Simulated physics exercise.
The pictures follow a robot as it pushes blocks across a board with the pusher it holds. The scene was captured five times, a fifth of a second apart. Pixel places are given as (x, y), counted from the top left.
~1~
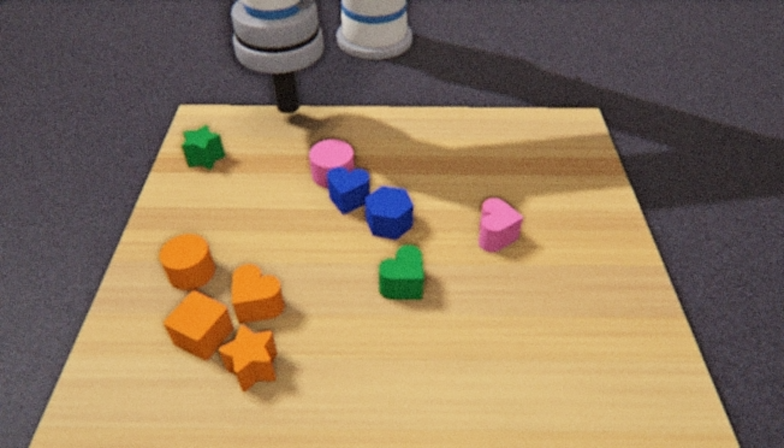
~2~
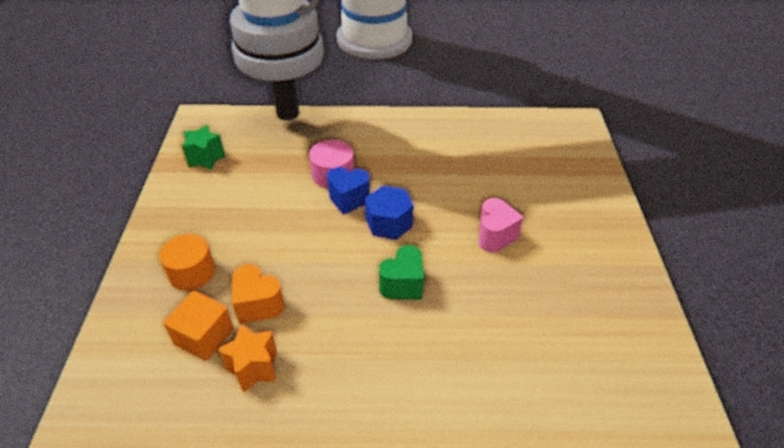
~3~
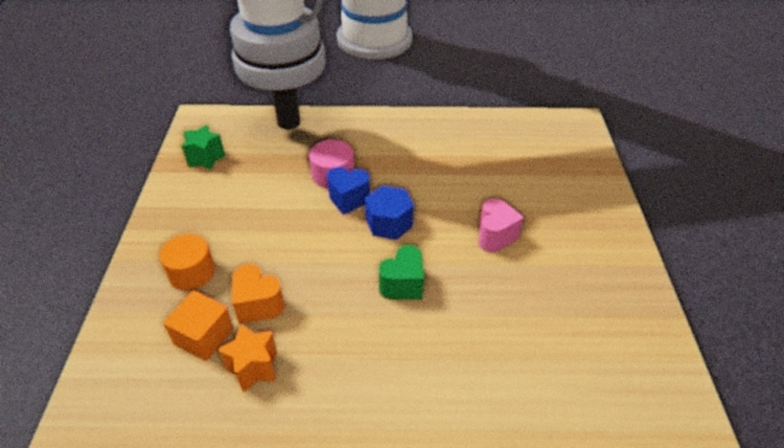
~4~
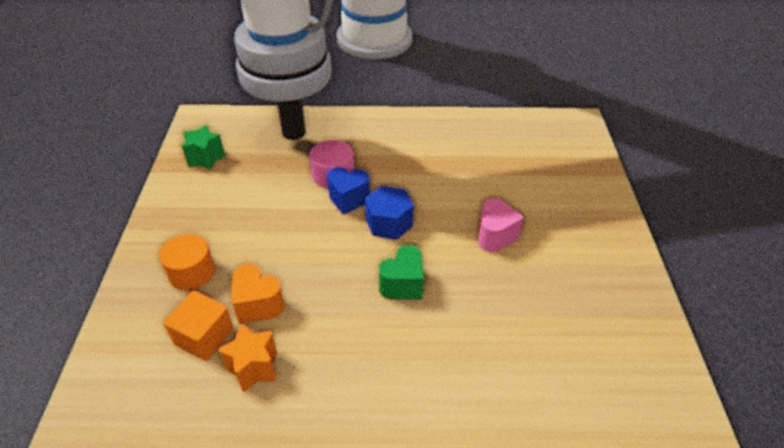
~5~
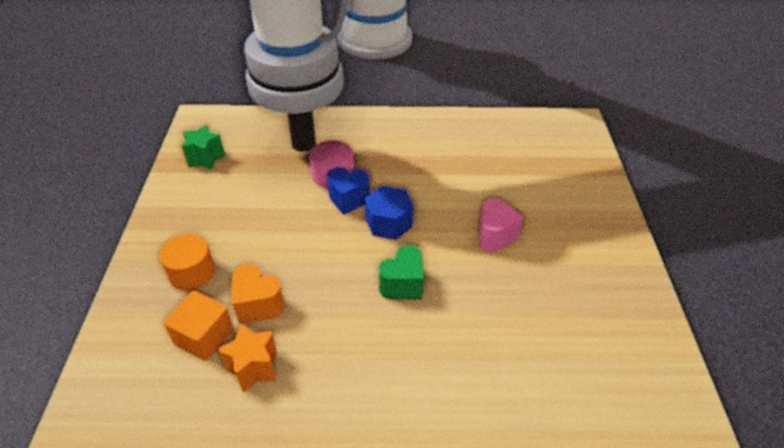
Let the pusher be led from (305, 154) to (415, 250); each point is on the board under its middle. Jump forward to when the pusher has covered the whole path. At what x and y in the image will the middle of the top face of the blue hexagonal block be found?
I'd place it at (450, 243), taking the centre of its top.
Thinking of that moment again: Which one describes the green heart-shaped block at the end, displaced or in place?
The green heart-shaped block moves.
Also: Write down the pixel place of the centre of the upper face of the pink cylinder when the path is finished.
My prediction: (389, 251).
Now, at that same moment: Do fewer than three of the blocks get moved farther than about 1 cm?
Short answer: No.
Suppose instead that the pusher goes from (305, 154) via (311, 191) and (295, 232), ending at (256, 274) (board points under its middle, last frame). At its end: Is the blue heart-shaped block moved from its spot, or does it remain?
The result: It moves.
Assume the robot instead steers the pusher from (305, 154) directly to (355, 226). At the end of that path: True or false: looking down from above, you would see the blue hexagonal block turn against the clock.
Answer: True.
On the path given first. One third of the way, pusher (338, 173); pink cylinder (351, 183); blue heart-shaped block (361, 208), turned 30° anticlockwise; blue hexagonal block (402, 210), turned 20° anticlockwise.
Two thirds of the way, pusher (376, 205); pink cylinder (374, 220); blue heart-shaped block (358, 247); blue hexagonal block (421, 227), turned 95° anticlockwise.
At the end, pusher (415, 240); pink cylinder (389, 251); blue heart-shaped block (347, 262), turned 50° clockwise; blue hexagonal block (450, 243), turned 130° anticlockwise; green heart-shaped block (411, 280), turned 15° clockwise.
